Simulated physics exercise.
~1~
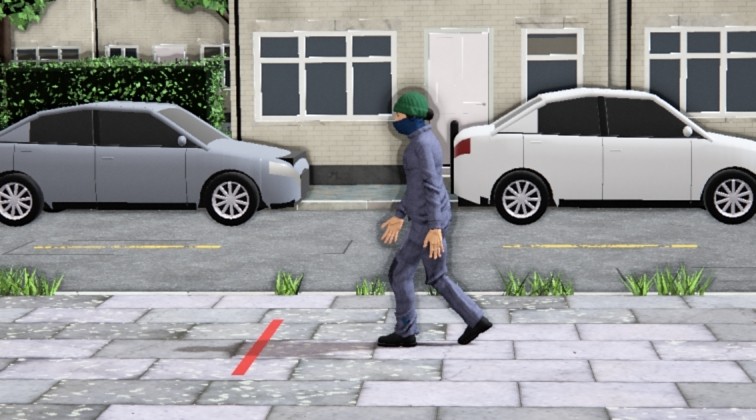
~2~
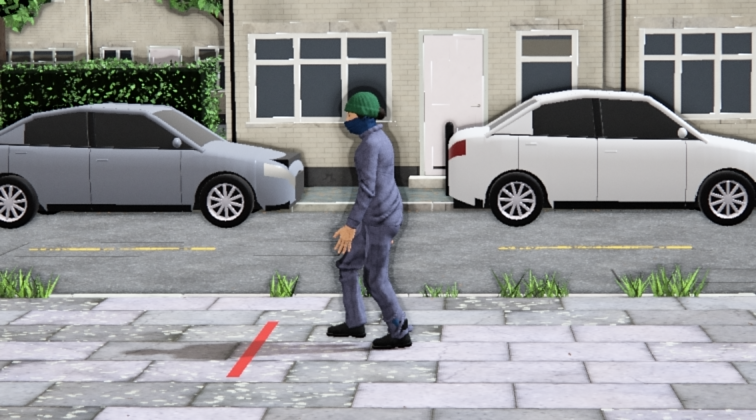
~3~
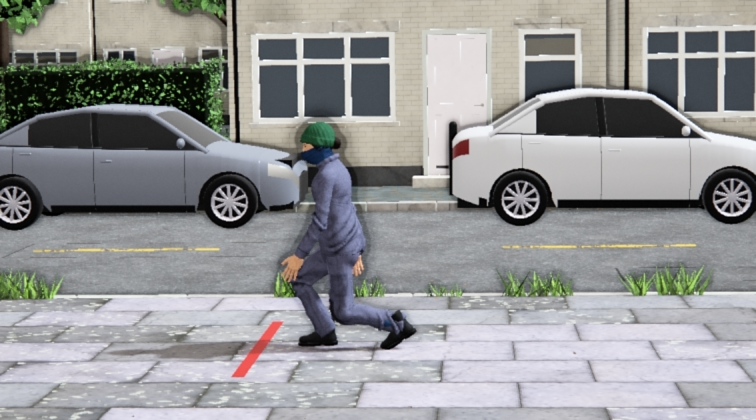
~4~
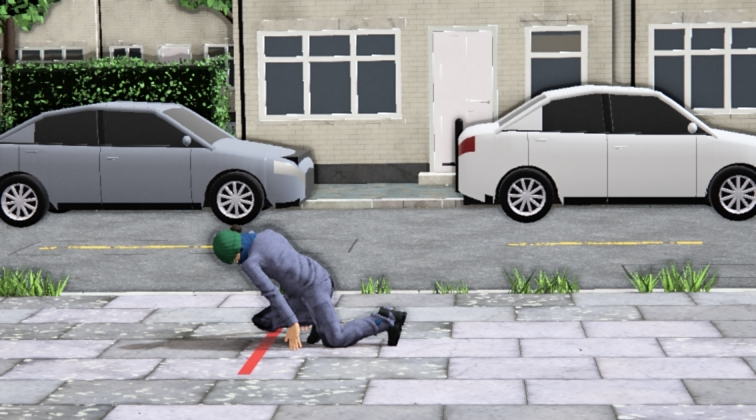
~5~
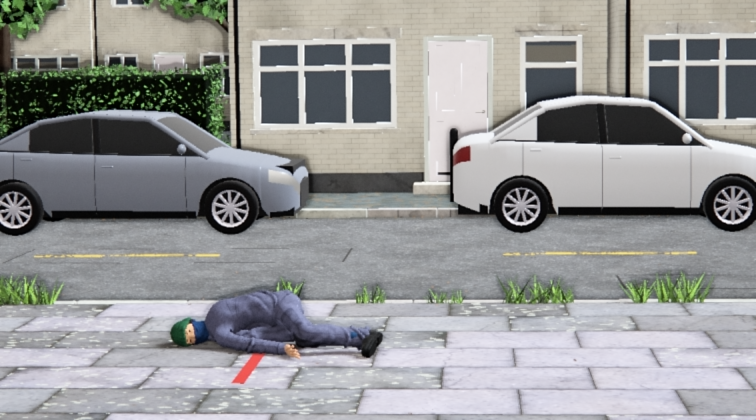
Shopper in a green hat walking left along paving, crumpling onto hands and knees, then lying with head and chest beyond a red strip.
